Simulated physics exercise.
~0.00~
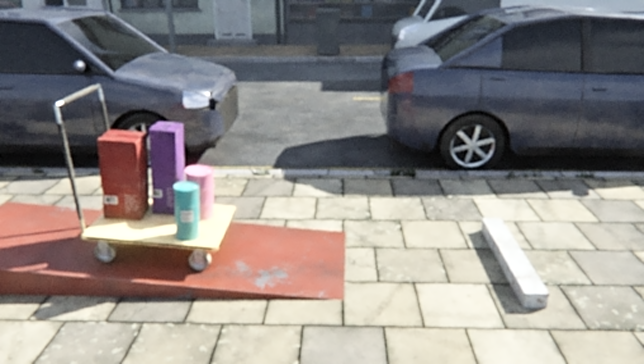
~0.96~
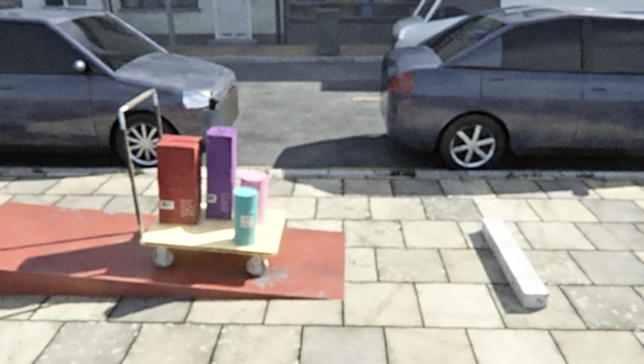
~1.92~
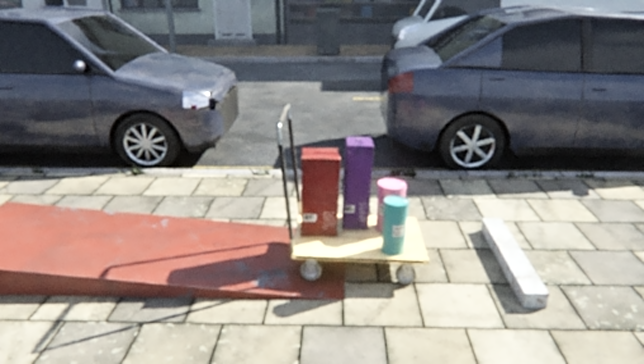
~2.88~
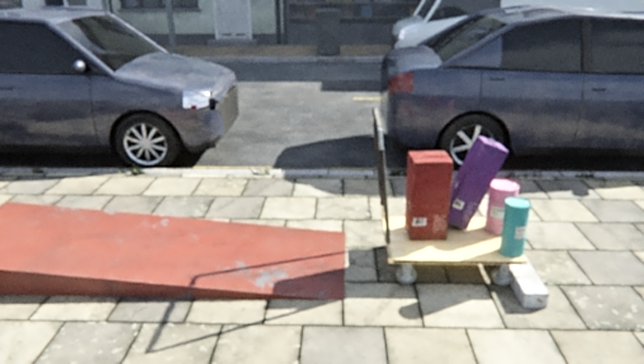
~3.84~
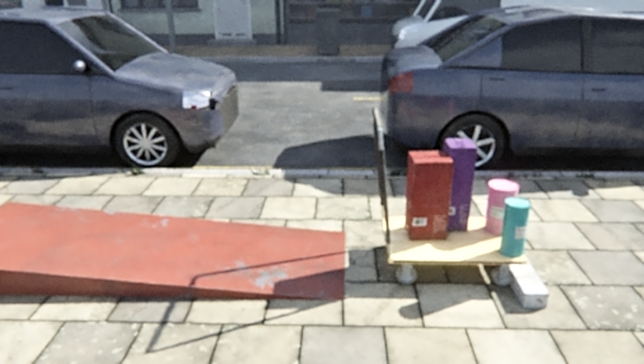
At the start, a trolley carrying a tall red box, a purple box, a turquoise canister and a pink canister stands on a low red ramp, with two parked cars behind. With nobody holding it, it rolls right, down the ramp and onto the paving. It reaches the pale kerb and stops there. The load shifts toward the right on the deck, and the purple box tips to the right. The purple box then settles back upright, and the trolley rests at the kerb with all four items still standing aboard.
